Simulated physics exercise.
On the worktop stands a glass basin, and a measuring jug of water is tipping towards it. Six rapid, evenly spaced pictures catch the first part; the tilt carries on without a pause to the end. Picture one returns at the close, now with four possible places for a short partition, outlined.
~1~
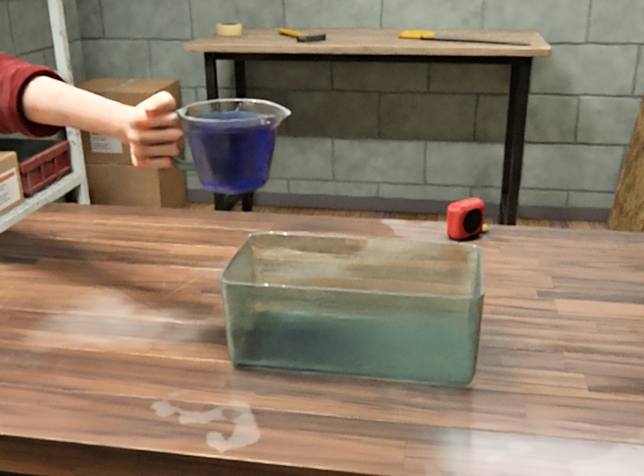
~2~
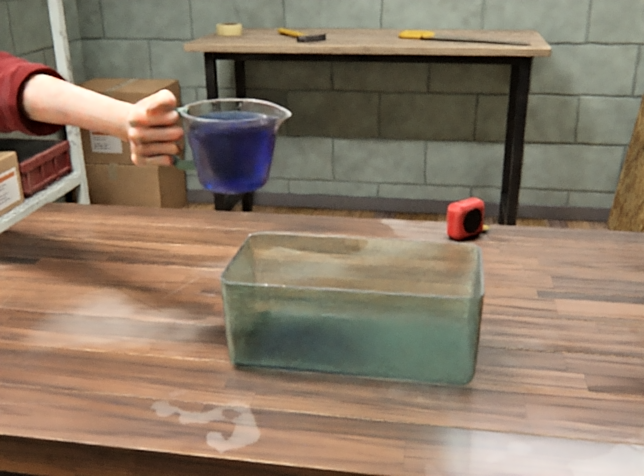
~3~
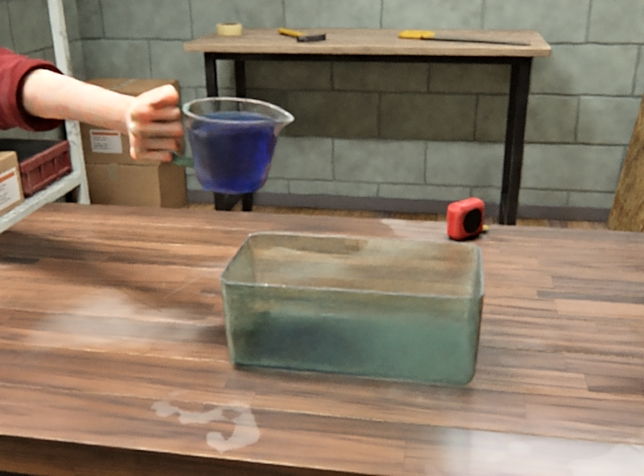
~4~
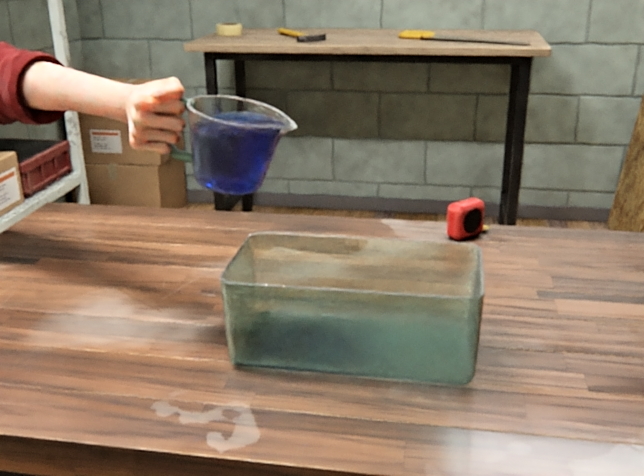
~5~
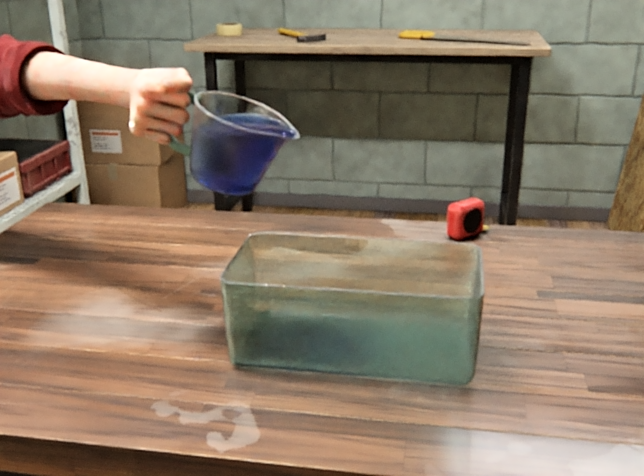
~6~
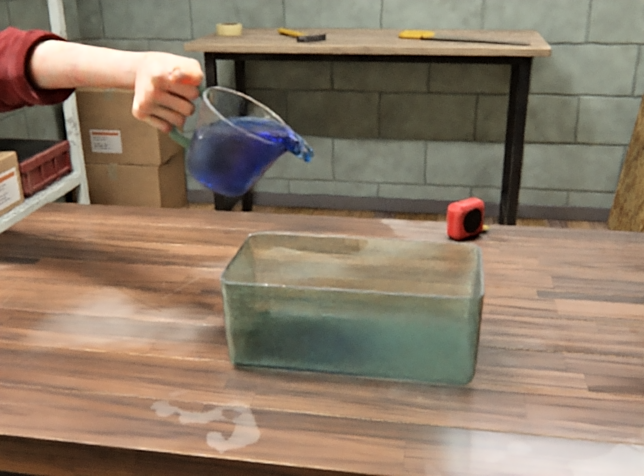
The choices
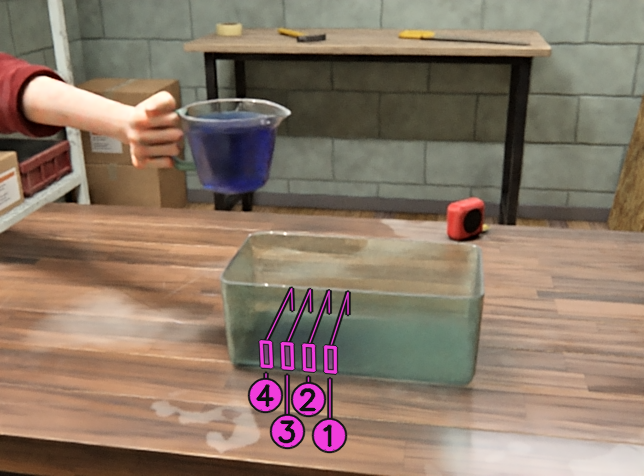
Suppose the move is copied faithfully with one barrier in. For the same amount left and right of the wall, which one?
1 is best.
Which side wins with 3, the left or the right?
The right side.
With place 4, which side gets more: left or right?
More ends on the right.
In magenta, 1 at (329, 379); 2 at (308, 377); 3 at (287, 375); 4 at (265, 373).
With 1, about 47 % ends left of the wall and 52 % right of it.
With 2, about 21 % ends left of the wall and 78 % right of it.
With 3, about 11 % ends left of the wall and 89 % right of it.
With 4, about 7 % ends left of the wall and 92 % right of it.
